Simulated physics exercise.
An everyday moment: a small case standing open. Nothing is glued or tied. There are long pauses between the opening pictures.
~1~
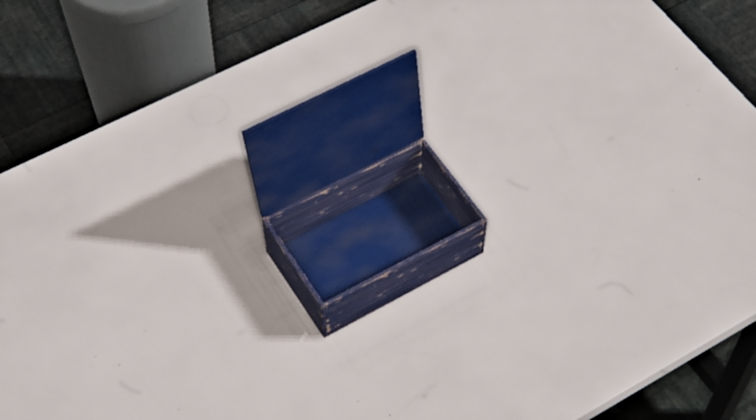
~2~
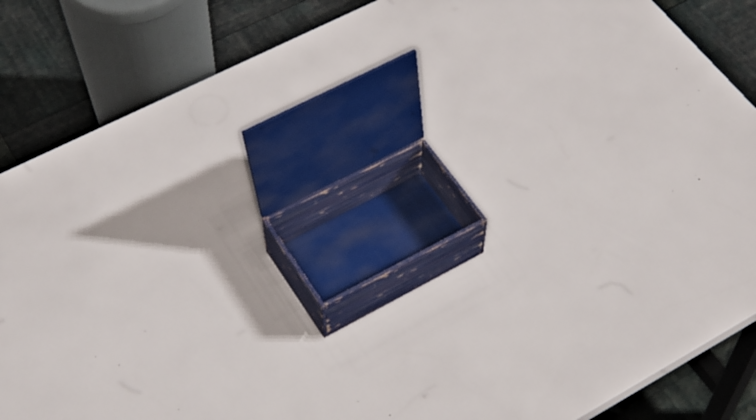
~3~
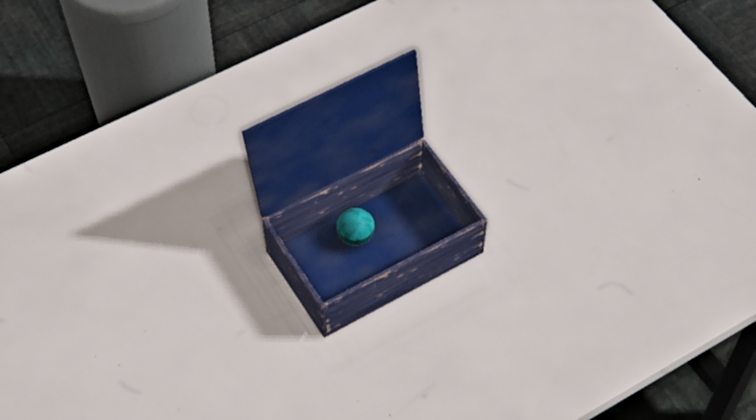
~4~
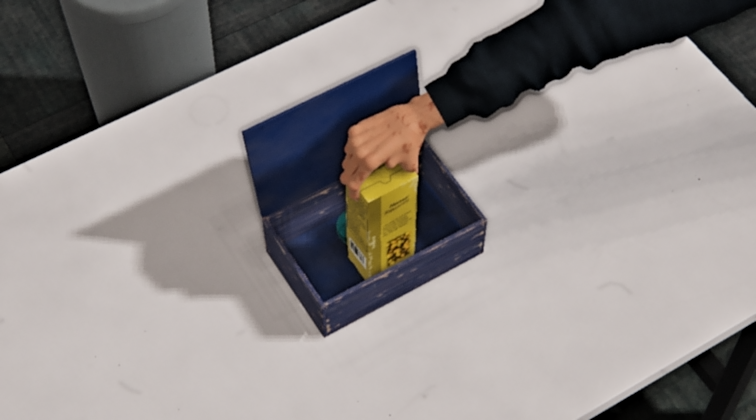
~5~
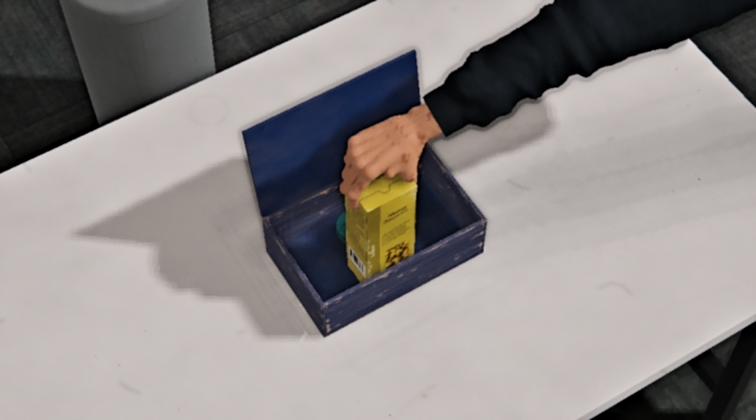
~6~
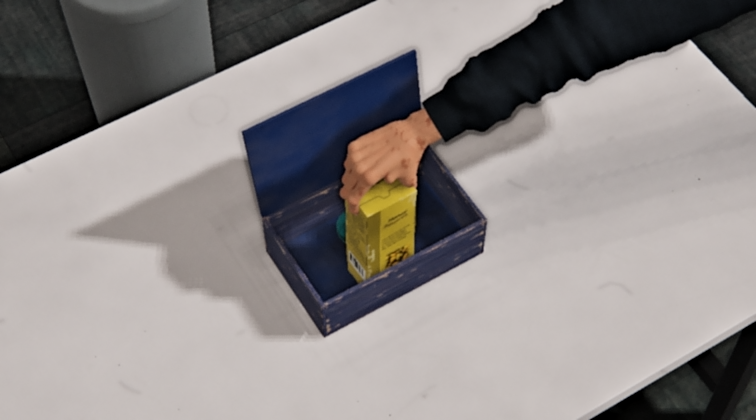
A hand in a dark sleeve lowered a yellow carton slightly into an open blue box on a white table, after a turquoise ball had appeared inside the box, which was empty at first.
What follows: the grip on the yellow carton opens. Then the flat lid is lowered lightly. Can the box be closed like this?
In the end the lid will not close.
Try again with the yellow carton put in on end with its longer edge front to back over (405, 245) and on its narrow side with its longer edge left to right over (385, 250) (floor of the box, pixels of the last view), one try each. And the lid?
In the first case it stays ajar; in the second case it sits on the rim.
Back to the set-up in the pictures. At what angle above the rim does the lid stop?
About 30°.
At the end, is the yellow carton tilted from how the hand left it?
It ends up tilted.
Then, 1.20 s past the last view, lid starting down.
Then, 1.60 s past the last view, lid 57° above the rim.
Then, 2.00 s past the last view, lid 38° above the rim; yellow carton rocked 16° from its first pose near (389, 241).
Finally, lid 29° above the rim; left askew, yellow carton; turquoise ball still in place. Final places as the last picture's camera would see them, yellow carton near (390, 244).
